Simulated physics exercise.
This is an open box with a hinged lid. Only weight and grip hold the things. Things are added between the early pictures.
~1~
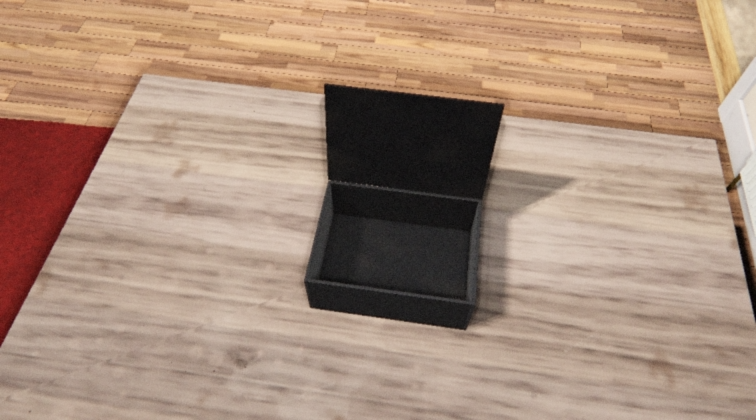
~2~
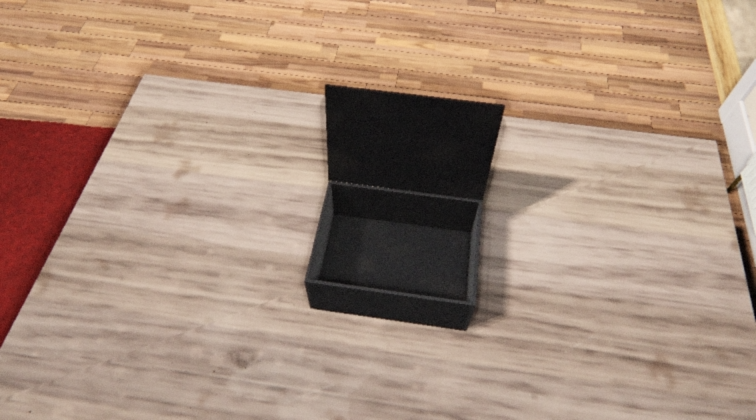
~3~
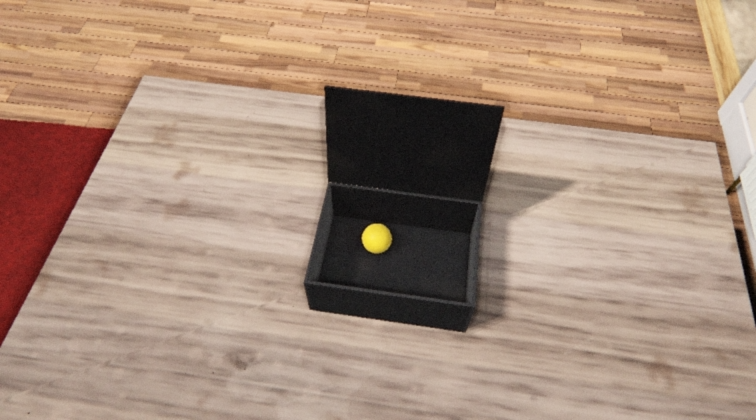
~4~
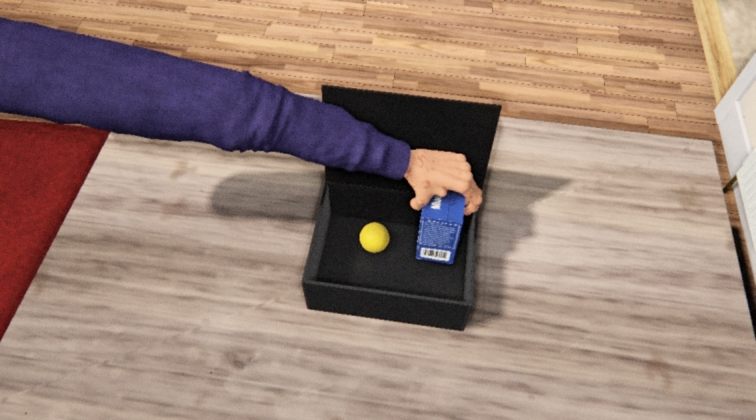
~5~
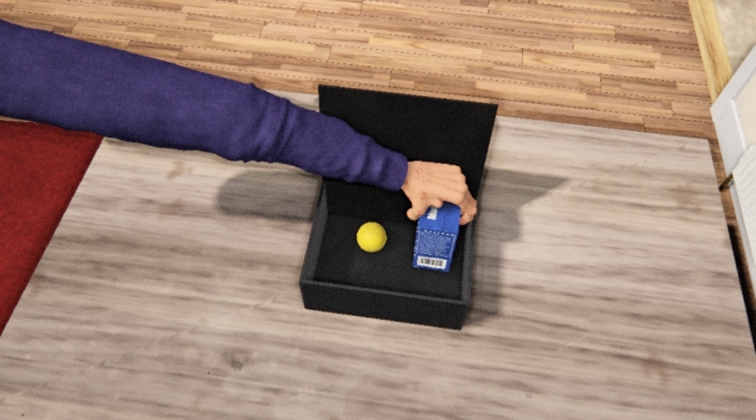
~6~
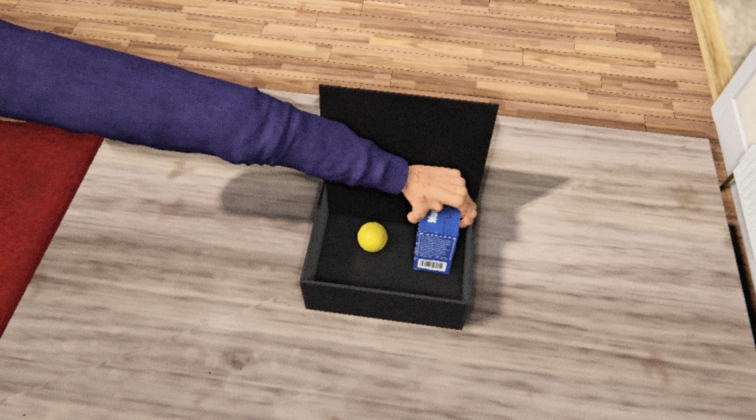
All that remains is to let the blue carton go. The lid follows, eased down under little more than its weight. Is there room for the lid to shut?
Here the lid will not close.
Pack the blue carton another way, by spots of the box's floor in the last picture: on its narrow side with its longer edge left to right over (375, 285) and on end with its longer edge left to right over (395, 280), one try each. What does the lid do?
First, it closes; second, it stays ajar.
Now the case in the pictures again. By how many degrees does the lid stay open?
About 60°.
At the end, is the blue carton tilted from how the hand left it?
The blue carton stays as placed.
Then, 1.30 s later than the last frame, lid 75° above the rim.
Then, 2.90 s later than the last frame, lid 61° above the rim.
When it is over, lid 62° above the rim; both as before. End places, in pixels of the last picture, blue carton near (436, 234).
